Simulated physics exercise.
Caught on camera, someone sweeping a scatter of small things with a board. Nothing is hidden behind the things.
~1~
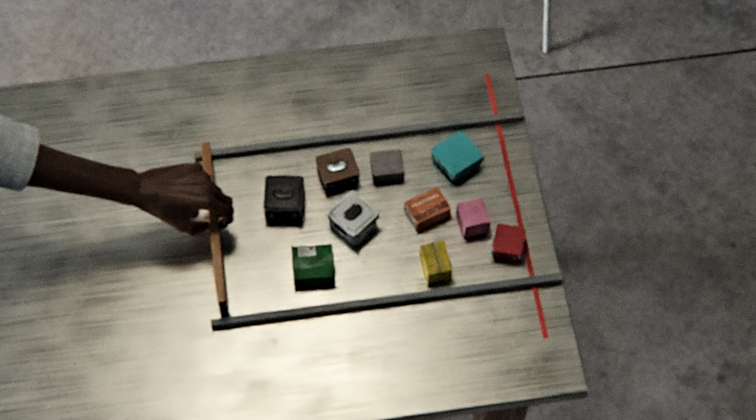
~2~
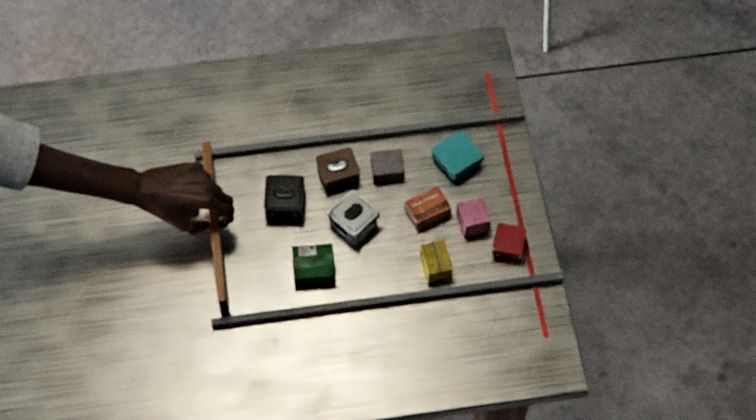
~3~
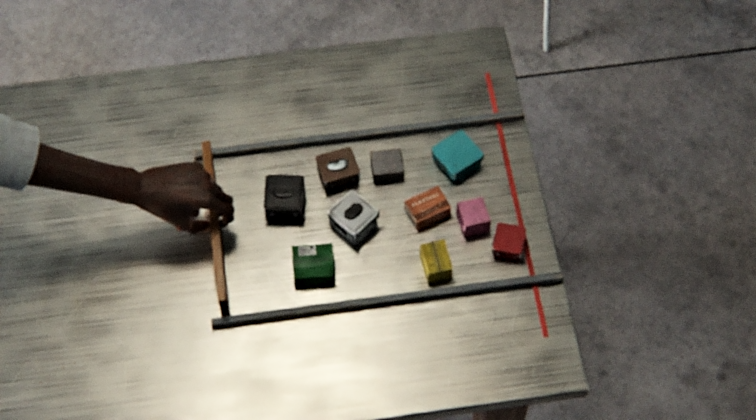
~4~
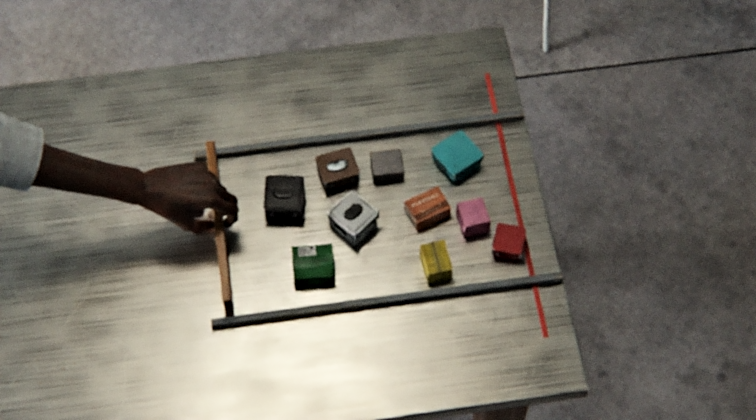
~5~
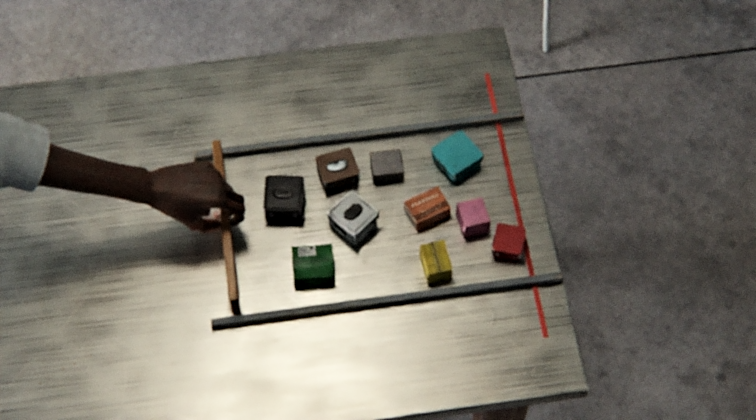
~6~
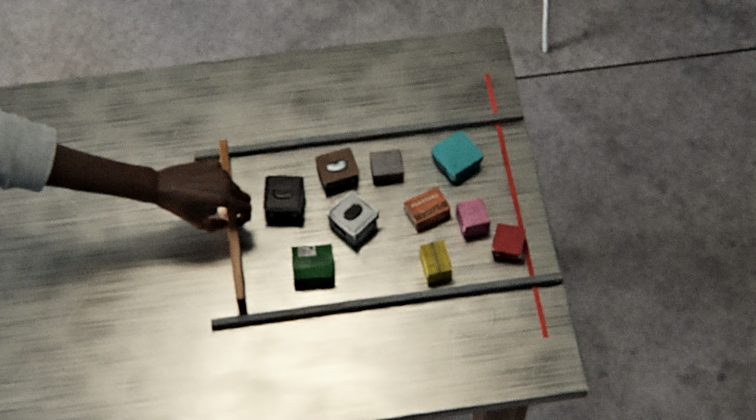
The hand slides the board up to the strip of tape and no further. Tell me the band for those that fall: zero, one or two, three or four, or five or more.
As it turns out, the number that fall off is five or more.
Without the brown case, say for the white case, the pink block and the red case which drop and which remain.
The white case does not fall; the pink block falls; the red case tumbles off.
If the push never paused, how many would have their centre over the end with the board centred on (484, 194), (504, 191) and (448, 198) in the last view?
The counts: 3, 6 and 1.
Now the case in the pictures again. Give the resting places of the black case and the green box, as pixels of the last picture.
The black case at (529, 167), the green box at (547, 245).
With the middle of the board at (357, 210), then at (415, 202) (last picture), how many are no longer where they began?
By then 6, and 10.
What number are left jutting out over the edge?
Overhanging: 4.
Soon after, none off yet; red case at rest near (508, 243); pink block at rest near (473, 218); turquoise case at rest near (457, 157).
After that, none off yet; red case displaced about its own width near (526, 251); pink block displaced about its own width near (519, 218); turquoise case tilting a little near (542, 136).
In the end, the number that fall off is five or more; gone, grey block, yellow box, orange box, turquoise case, pink block and red case.
